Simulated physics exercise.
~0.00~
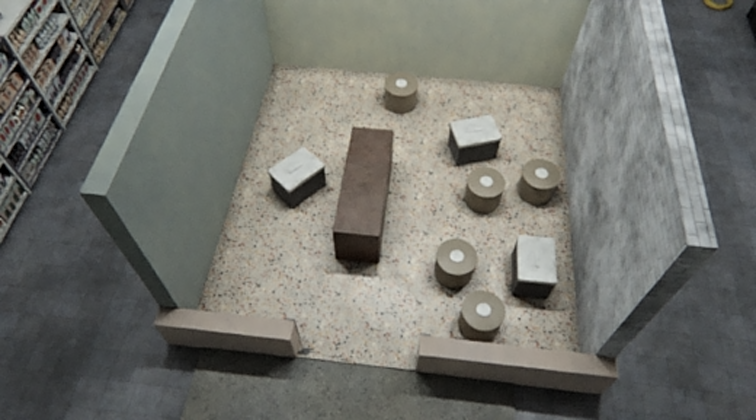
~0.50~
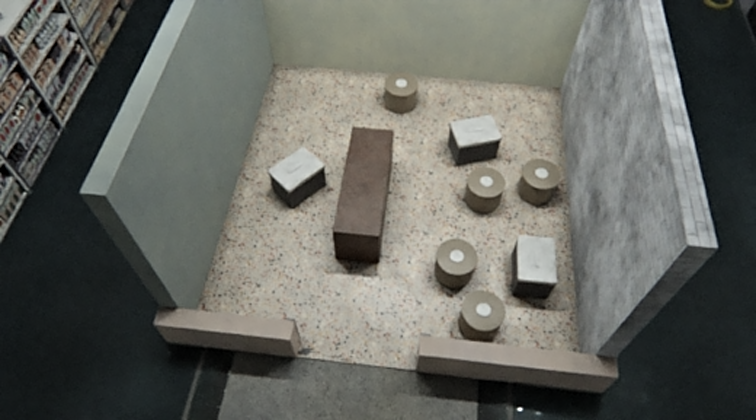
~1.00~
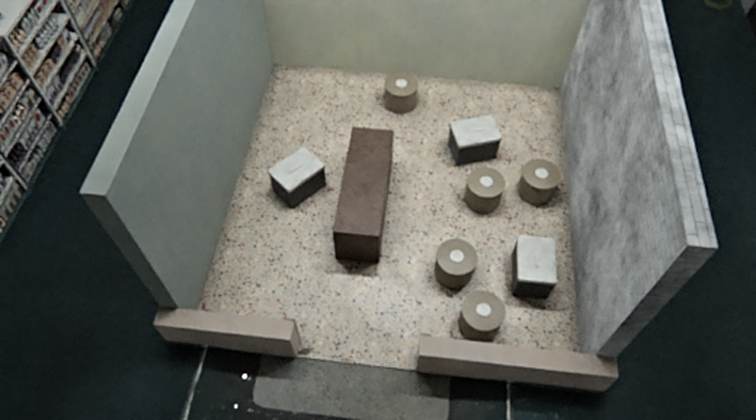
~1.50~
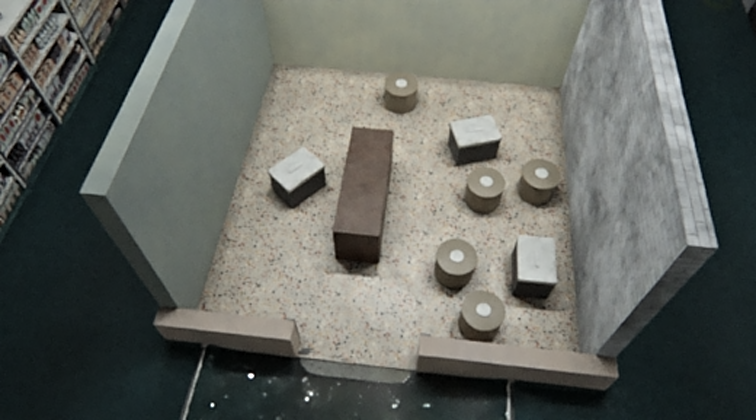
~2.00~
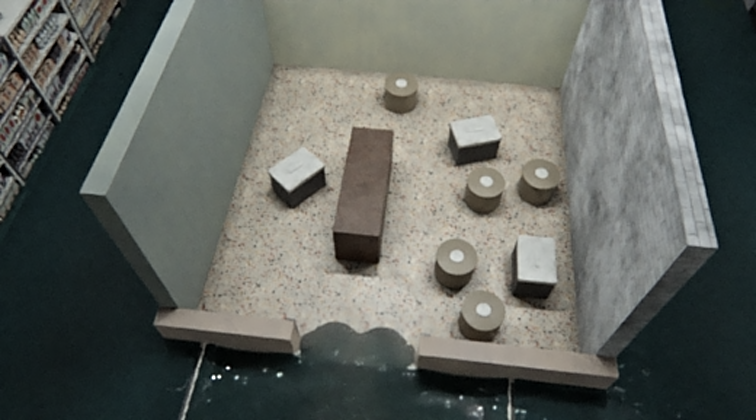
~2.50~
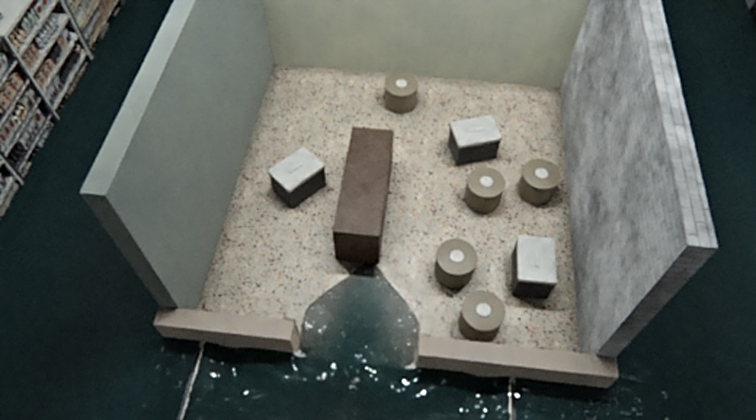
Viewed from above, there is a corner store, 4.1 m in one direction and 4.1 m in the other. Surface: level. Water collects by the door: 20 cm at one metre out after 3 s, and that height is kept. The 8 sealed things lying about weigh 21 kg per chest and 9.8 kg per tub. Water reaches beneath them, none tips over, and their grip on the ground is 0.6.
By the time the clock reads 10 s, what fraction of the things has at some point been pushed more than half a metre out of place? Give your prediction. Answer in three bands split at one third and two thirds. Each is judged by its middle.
One third to two thirds.
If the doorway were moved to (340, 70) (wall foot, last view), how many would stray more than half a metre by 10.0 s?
The count would be 2.
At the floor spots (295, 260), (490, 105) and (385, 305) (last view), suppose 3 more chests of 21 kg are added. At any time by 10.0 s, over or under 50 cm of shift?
Result, in listed order: Exceeded / not exceeded / exceeded.
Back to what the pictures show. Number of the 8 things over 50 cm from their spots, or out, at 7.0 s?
1.
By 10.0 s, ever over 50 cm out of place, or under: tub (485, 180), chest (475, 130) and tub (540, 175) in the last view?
In turn: Above the mark, below the mark, above the mark.
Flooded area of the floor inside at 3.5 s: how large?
3.0 m2.
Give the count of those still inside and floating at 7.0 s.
The count is 1.
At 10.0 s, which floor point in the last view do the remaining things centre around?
It sits at about (469, 178).
After 3.5 s 0 of 8 are over 50 cm from their spots; 0 afloat.
After 4.5 s 0 of 8 are over 50 cm from their spots; 0 afloat.
After 7.0 s 1 of 8 are over 50 cm from their spots; 1 afloat.
After 10.0 s 3 of 8 are over 50 cm from their spots, and 3 have been at some point; 5 afloat.
